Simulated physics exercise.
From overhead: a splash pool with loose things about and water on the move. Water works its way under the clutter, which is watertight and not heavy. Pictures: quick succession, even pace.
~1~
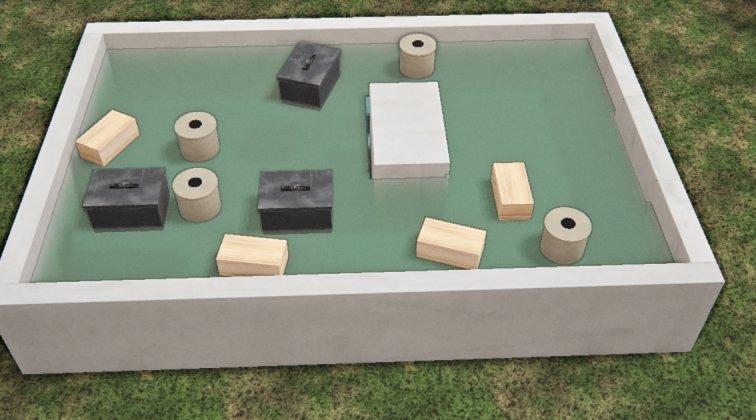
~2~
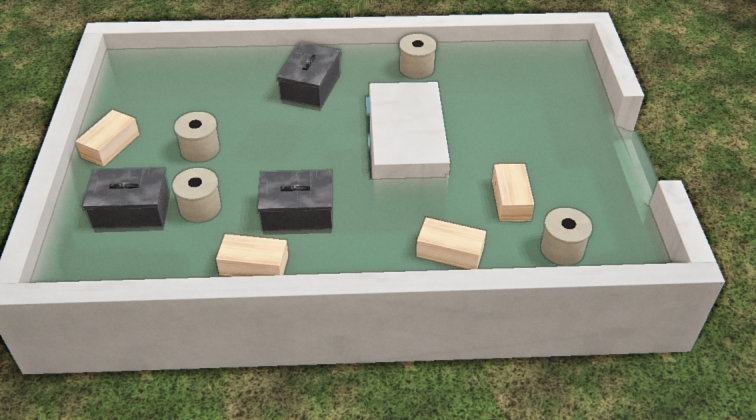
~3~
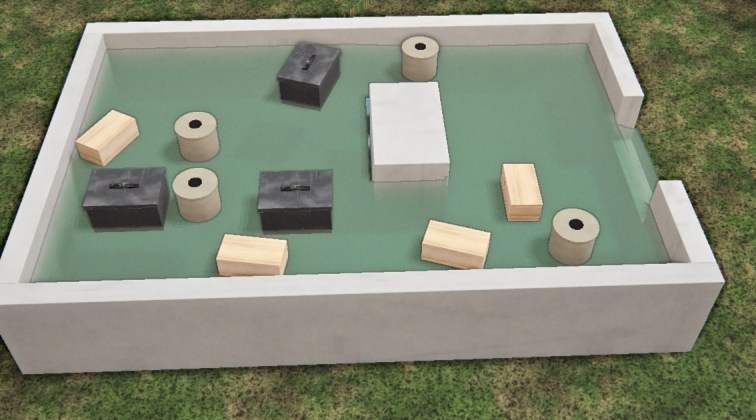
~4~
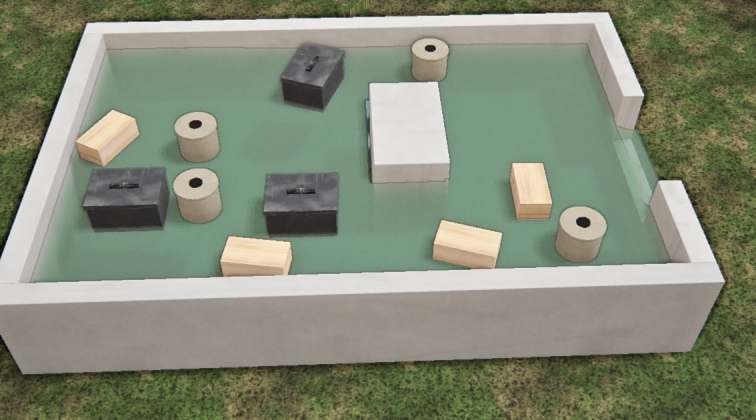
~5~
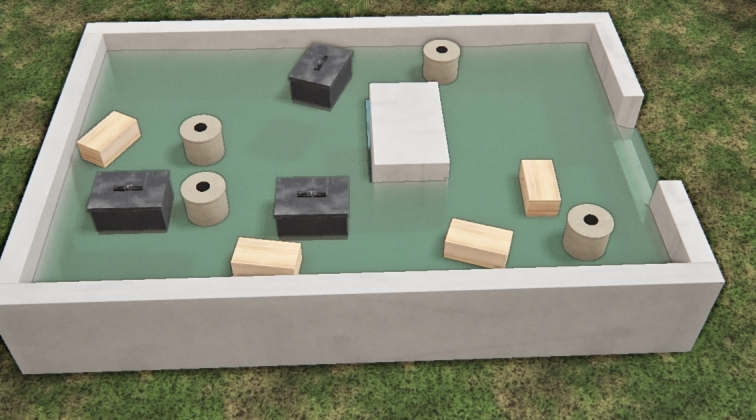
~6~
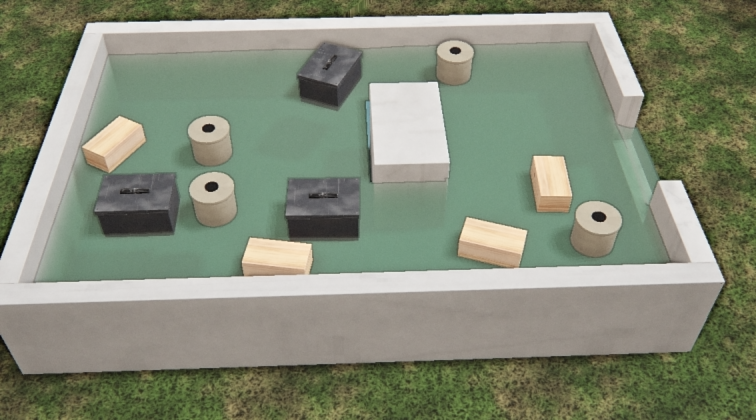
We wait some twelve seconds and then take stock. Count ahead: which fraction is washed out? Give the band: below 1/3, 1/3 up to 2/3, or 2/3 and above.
Lower than a third.
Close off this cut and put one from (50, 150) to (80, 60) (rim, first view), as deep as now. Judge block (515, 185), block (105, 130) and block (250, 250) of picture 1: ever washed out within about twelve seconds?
Taking them as listed: Never leaves, exits, never leaves.
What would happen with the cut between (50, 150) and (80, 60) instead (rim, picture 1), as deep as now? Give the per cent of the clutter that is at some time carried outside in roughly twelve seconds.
Share reached: 10 %.
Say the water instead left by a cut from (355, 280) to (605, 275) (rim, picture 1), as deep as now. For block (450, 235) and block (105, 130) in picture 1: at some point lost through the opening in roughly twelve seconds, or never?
One after the other: Escapes, never escapes.
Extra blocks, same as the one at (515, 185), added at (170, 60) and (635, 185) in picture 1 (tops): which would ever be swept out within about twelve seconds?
Result, in order - stuck, escaped.
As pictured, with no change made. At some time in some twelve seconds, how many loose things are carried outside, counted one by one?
The total is 1.
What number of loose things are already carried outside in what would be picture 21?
That makes 1.
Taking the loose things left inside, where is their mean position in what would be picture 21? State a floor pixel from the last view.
Roughly at (369, 223).
A moment on, 0 of 11 are out; 11 afloat.
Next, 0 of 11 are out; 11 afloat.
Later, 1 of 11 are out; 10 afloat.
In the end, 1 of 11 are out; 10 afloat.
